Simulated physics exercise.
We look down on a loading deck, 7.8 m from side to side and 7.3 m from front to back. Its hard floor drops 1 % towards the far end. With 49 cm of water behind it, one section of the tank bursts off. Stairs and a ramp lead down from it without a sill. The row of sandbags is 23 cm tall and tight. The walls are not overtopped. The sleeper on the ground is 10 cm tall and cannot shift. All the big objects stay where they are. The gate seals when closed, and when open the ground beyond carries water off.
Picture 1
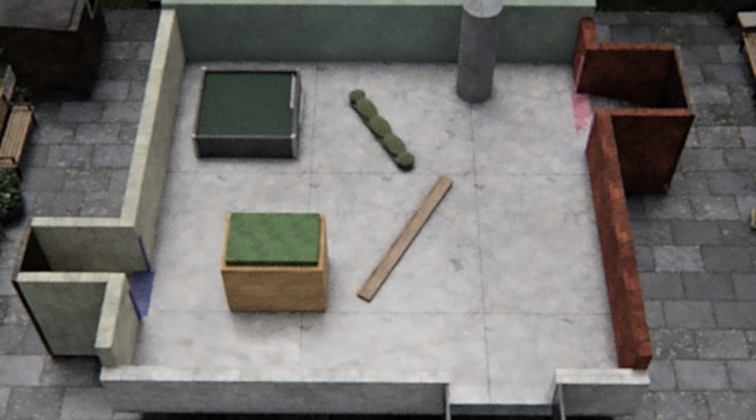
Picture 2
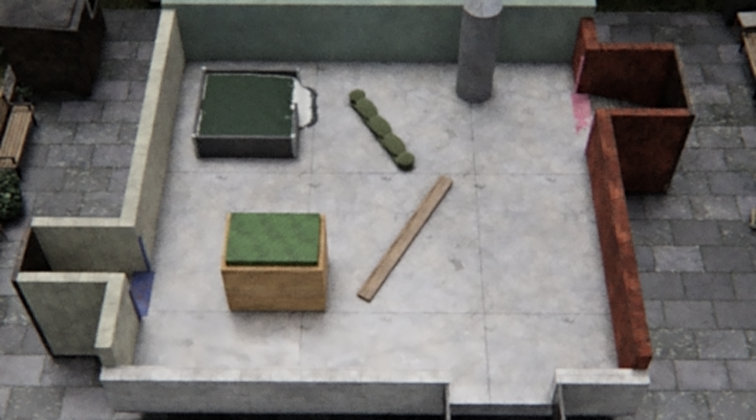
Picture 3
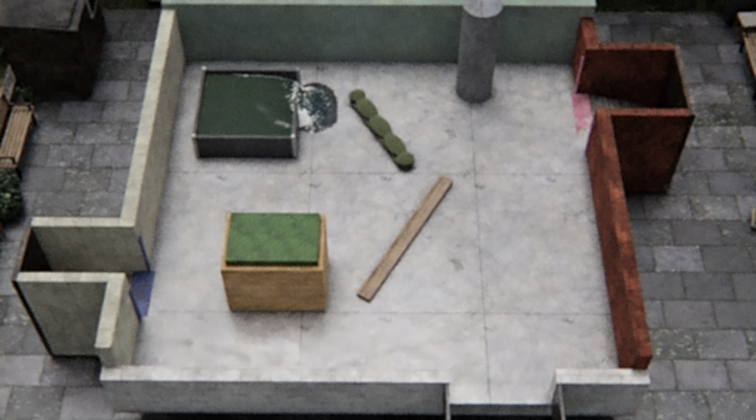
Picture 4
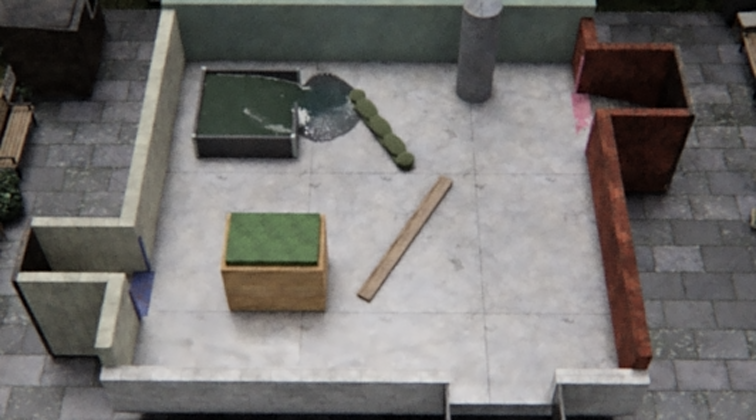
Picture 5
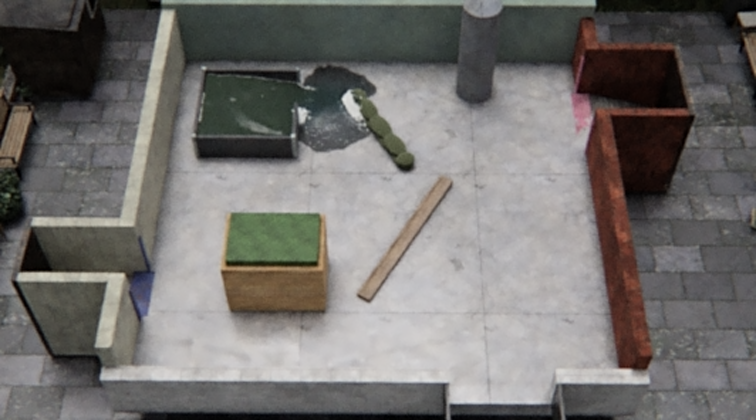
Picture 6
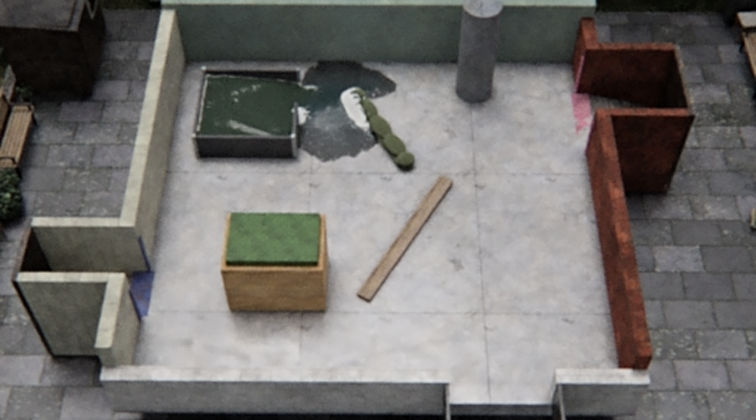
Water bursting from the right side of a dark tank, spreading across a pale walled floor and washing against a green hedge-like row.
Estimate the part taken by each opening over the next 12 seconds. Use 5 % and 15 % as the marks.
The gate takes under 5 %; the flight of stairs down (marked blue) takes not even 5 %; the down ramp (marked pink) takes from 5 to 15 %.
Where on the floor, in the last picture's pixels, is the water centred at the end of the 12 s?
At about (369, 168).
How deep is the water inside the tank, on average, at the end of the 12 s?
About 5 cm.
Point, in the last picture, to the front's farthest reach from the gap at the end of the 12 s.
Near (608, 370).
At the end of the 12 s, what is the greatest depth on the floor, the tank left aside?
Up to some 6 cm.
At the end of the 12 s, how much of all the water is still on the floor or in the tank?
About 92 per cent.
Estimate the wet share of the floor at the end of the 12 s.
About 75 per cent.
A moment later water covers 10 % of the floor and is deepest (31 cm) near (346, 105); gone so far, the gate 0 %, the flight of stairs down (marked blue) 0 %, the down ramp (marked pink) 0 %.
Soon after water covers 15 % of the floor and is deepest (26 cm) near (346, 105); gone so far, the gate 0 %, the flight of stairs down (marked blue) 0 %, the down ramp (marked pink) 0 %.
Next water covers 25 % of the floor and is deepest (19 cm) near (346, 105); gone so far, the gate 0 %, the flight of stairs down (marked blue) 0 %, the down ramp (marked pink) 0 %.
Later on water covers 55 % of the floor and is deepest (10 cm) near (346, 105); gone so far, the gate 0 %, the flight of stairs down (marked blue) 0 %, the down ramp (marked pink) 4 %.
At the end water covers 75 % of the floor and is deepest (6 cm) near (346, 105); gone so far, the gate 0 %, the flight of stairs down (marked blue) 0 %, the down ramp (marked pink) 8 %.
